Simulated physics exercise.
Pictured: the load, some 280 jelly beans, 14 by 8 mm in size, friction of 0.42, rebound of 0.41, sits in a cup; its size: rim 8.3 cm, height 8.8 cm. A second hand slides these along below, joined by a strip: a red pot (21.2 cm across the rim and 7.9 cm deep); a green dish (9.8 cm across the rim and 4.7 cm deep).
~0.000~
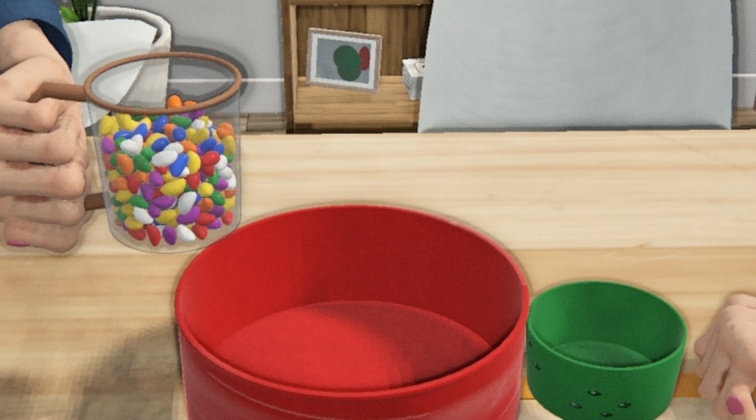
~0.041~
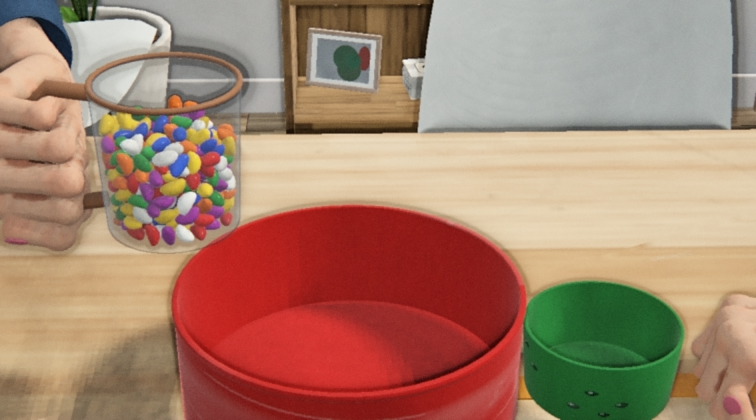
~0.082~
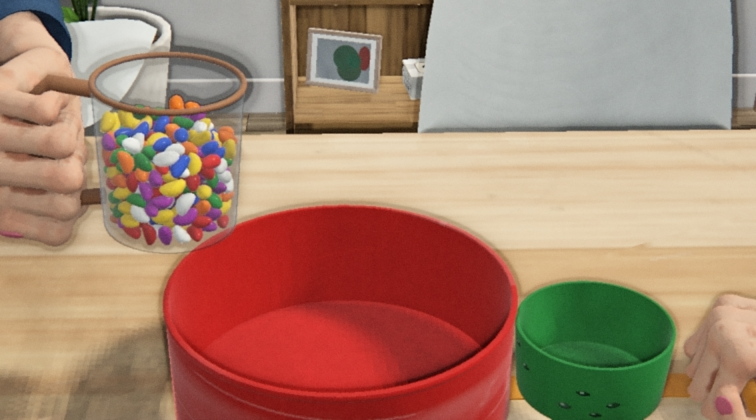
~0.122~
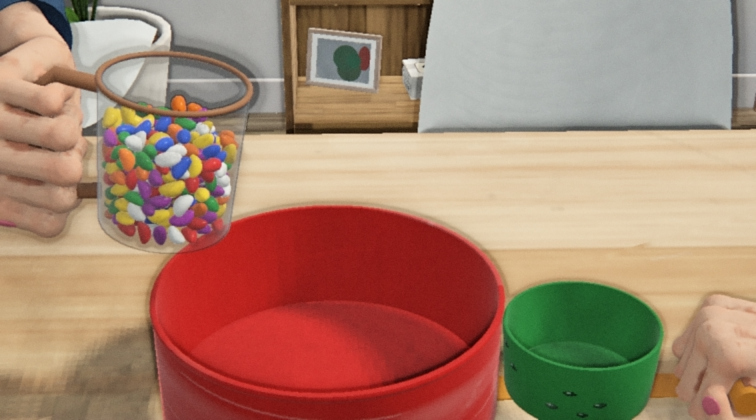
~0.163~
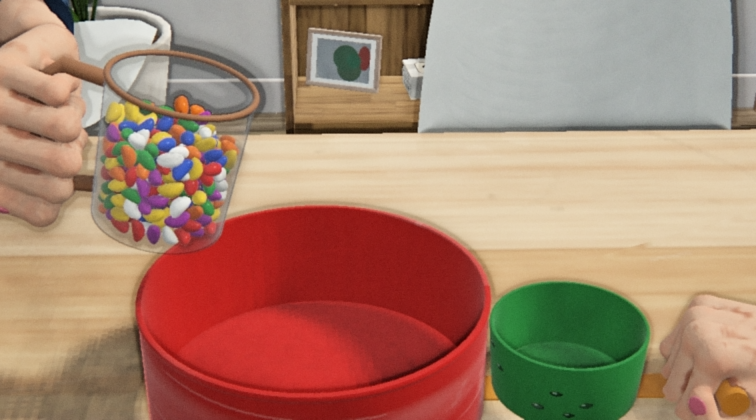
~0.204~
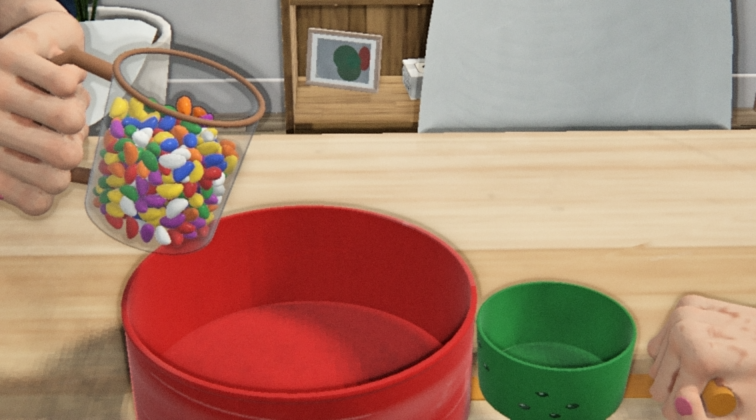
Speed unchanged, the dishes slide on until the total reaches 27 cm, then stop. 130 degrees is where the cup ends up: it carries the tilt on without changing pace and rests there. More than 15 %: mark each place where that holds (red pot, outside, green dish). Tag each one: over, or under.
Tags: Red pot - under, outside - under, green dish - over.
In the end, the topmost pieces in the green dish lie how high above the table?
6.0 cm, give or take.
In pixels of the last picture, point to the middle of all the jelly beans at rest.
Resting centre: Approx. (200, 366) px.
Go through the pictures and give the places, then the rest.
The first frame shows cup at (168, 135); tilt 0 degrees; dishes slid 0.0 cm; lip at (237, 81); top of the load at (157, 116); red pot at (352, 288); green dish at (606, 322).
The second frame shows cup at (168, 135); tilt 1 degrees; dishes slid 0.2 cm; lip at (239, 83); top of the load at (157, 116).
The third frame shows cup at (169, 135); tilt 4 degrees; dishes slid 0.7 cm; lip at (243, 86); top of the load at (125, 116).
The fourth frame shows cup at (171, 136); tilt 9 degrees; dishes slid 1.5 cm; low side right; lip at (249, 92); top of the load at (160, 114).
The fifth frame shows cup at (173, 137); tilt 14 degrees; dishes slid 2.3 cm; low side right; lip at (255, 100); top of the load at (115, 112).
The sixth frame shows cup at (174, 138); tilt 20 degrees; dishes slid 3.2 cm; low side right; lip at (261, 109); top of the load at (150, 110); red pot at (300, 288); green dish at (556, 323). It turns about 140 degrees a second.
After 0.67 s, tilt 84 degrees; cup 100 %; middle of all pieces on or above the table near (157, 164).
After 1.06 s, tilt 130 degrees; cup 30 %, green dish 55 %, in the air 10 %; middle of all pieces on or above the table near (238, 293).
After 1.42 s, tilt 130 degrees; outside 5 %, green dish 95 %; middle of all pieces on or above the table near (198, 364).
After 1.76 s, tilt 130 degrees; outside 5 %, green dish 95 %; middle of all pieces on or above the table near (199, 365).
By 2.0 s all is still; outside 5 %, cup 0 %, green dish 95 %, red pot 0 %.
